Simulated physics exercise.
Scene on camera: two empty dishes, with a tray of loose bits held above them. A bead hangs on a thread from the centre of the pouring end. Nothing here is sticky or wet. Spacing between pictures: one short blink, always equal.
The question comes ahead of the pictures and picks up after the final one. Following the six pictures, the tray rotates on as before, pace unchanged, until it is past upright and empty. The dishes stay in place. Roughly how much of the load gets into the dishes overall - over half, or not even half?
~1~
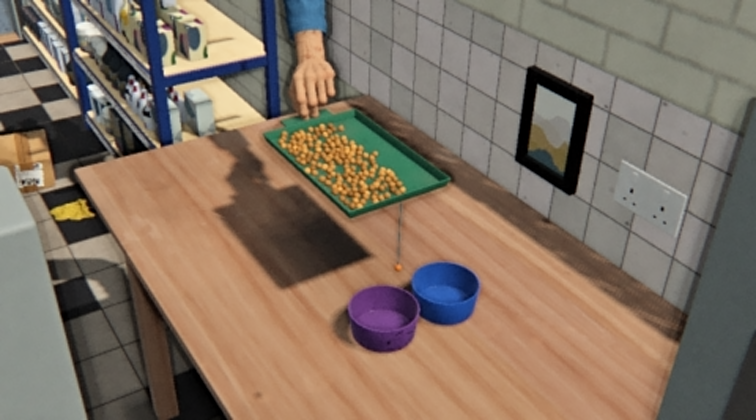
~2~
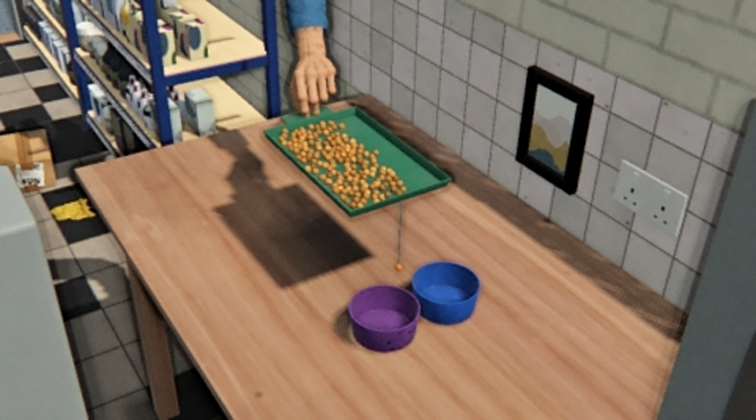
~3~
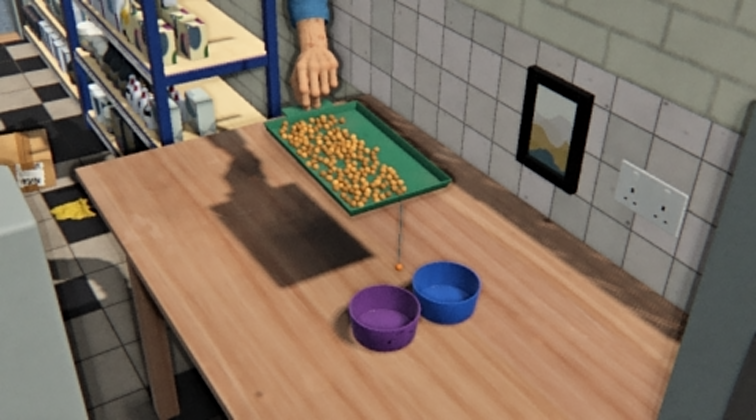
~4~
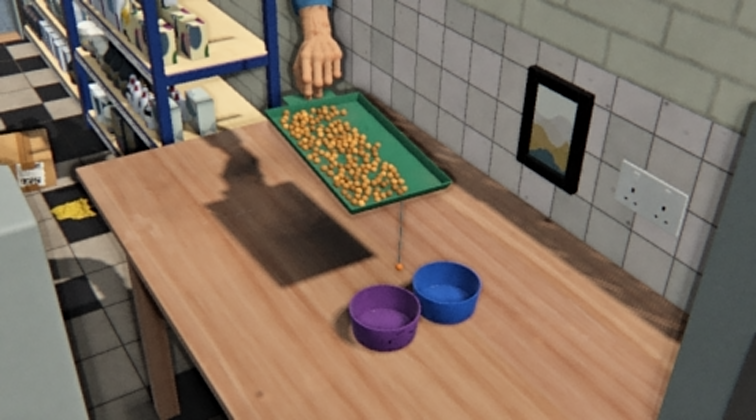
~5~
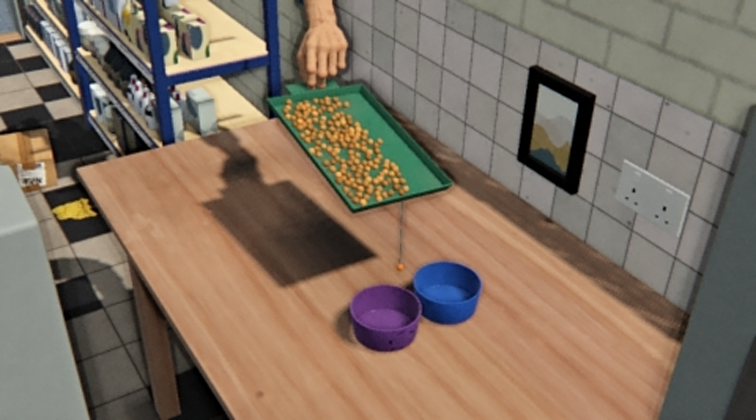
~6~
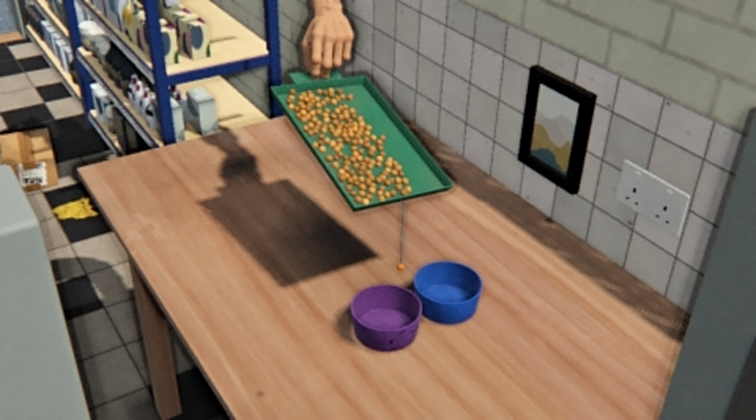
Over half gets in.
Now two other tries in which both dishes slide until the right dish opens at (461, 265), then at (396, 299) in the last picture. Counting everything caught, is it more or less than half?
First try: Higher than half; second try: Lower than half.
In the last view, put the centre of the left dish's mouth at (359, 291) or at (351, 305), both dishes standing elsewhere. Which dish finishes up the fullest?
Well, the first go goes to the rightmost dish, and the second to the rightmost dish.
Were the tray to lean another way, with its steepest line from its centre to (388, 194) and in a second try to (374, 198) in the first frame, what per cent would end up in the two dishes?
The first try gives close to 90 percent; the next gives 80 percent.
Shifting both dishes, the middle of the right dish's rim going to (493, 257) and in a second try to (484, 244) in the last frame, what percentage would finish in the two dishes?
Close to 80 in a hundred, then close to 70 in a hundred.
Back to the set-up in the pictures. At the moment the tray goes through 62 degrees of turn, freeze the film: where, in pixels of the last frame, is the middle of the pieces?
Mark it at roughly (427, 181) in the final frame.
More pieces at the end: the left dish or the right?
The one to the right.
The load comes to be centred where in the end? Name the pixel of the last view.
Near pixel (450, 295).
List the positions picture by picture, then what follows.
In the first frame, corners of the pouring end (350, 210) and (446, 178), level; middle of the load (339, 162), roasted chickpeas; left dish (403, 338); right dish (466, 311); bead on its thread (398, 268).
In the second frame, corners of the pouring end (351, 209) and (447, 178), level; middle of the load (340, 160).
In the third frame, corners of the pouring end (352, 208) and (447, 179), tipped barely, lowest at the right corner; middle of the load (341, 157).
In the fourth frame, corners of the pouring end (353, 207) and (448, 180), tipped a little, lowest at the right corner; middle of the load (342, 151).
In the fifth frame, corners of the pouring end (355, 206) and (449, 182), tipped a little, lowest at the right corner; middle of the load (344, 145).
In the sixth frame, corners of the pouring end (356, 204) and (450, 184), tipped clearly, lowest at the right corner; middle of the load (347, 141); left dish (406, 337); right dish (468, 310).
Just after the last frame, tray tipped steeply; the larger part on the tray; just a few in the right dish; just a few outside both; roughly a quarter in the air.
A moment on, tray tipped right over; about a tenth on the tray; just a few in the left dish; roughly half in the right dish; roughly a quarter outside both; roughly a quarter in the air.
Further on, tray tipped past a quarter turn; just a few in the left dish; roughly two thirds in the right dish; roughly a third outside both.
When it is over, tray tipped past a quarter turn; just a few in the left dish; roughly two thirds in the right dish; roughly a third outside both.
